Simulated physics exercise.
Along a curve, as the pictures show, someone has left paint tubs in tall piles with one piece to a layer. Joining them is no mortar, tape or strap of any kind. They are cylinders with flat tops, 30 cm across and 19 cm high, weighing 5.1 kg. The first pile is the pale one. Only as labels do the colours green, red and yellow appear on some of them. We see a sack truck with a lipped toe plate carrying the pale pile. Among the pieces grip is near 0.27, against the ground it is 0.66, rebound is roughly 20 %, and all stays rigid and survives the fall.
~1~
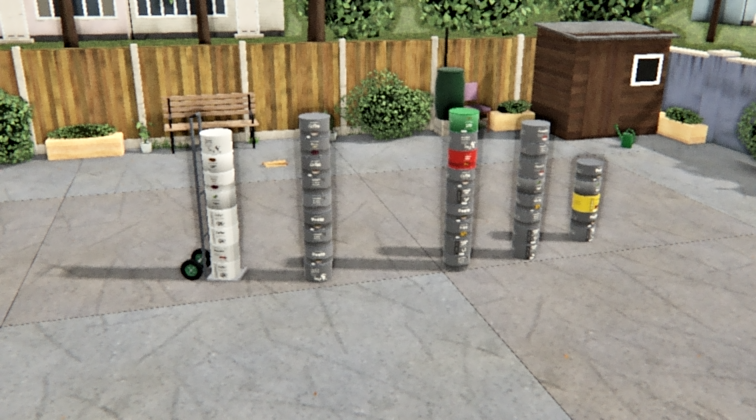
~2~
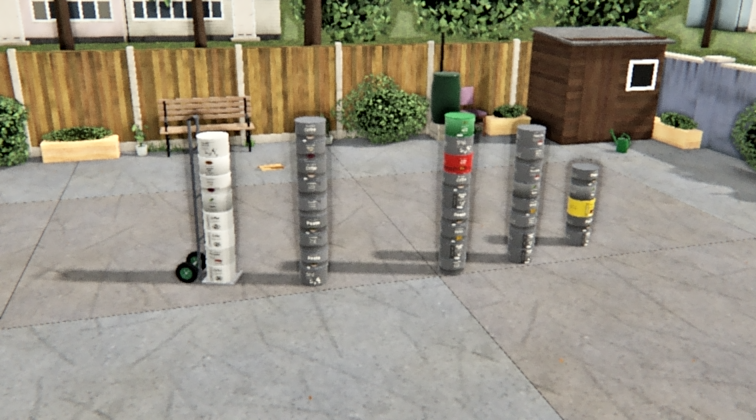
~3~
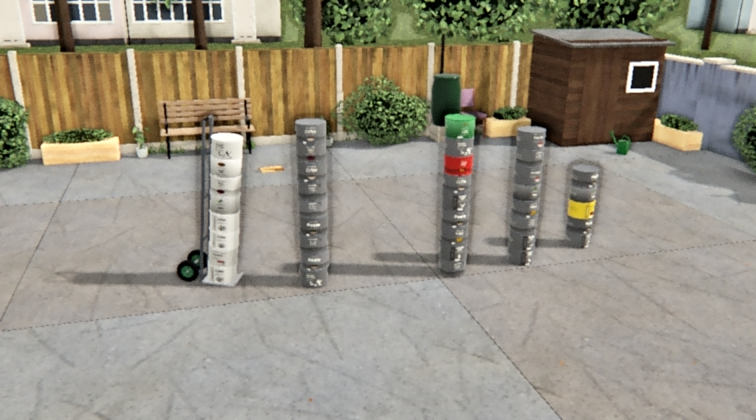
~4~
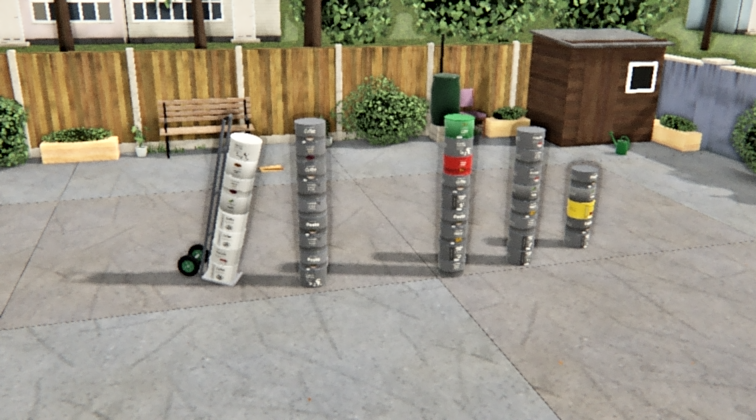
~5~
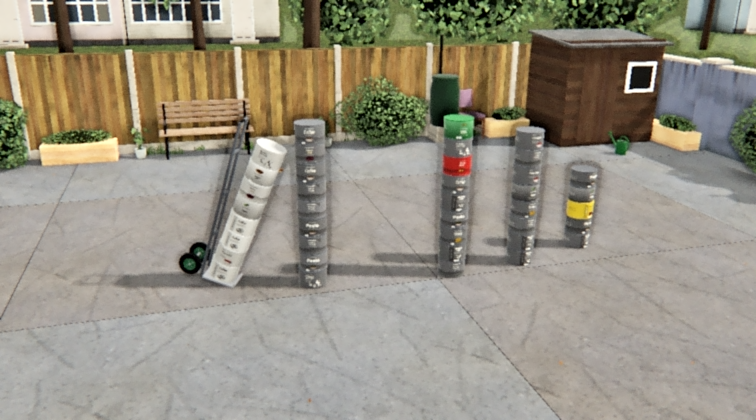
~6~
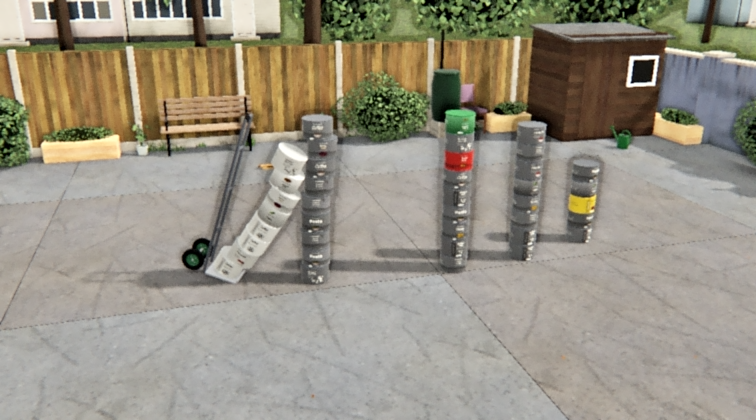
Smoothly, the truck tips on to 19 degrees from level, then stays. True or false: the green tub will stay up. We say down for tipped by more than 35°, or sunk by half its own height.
False.
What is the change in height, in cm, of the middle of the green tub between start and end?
It finishes some 125 cm lower than at the start.
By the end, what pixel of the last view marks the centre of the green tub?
Roughly at (450, 237).
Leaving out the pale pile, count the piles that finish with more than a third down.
2.
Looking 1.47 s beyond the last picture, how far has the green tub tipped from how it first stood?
About 80°.
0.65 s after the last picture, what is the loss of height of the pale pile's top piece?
130 cm lower.
Then, 0.65 s after the last picture, 8 of the pale pile down; none of the 31 other tubs down, 9 disturbed; green tub unmoved.
Then, 1.47 s after the last picture, 8 of the pale pile down; 12 of the 31 other tubs down; green tub on its side; red tub leaning 23°, 11 cm lower.
By the end, 8 of the pale pile down; 17 of the 31 other tubs down; green tub upside down; red tub upside down; yellow tub unmoved. As the last picture would show them, middles, green tub near (450, 237), red tub near (682, 264).
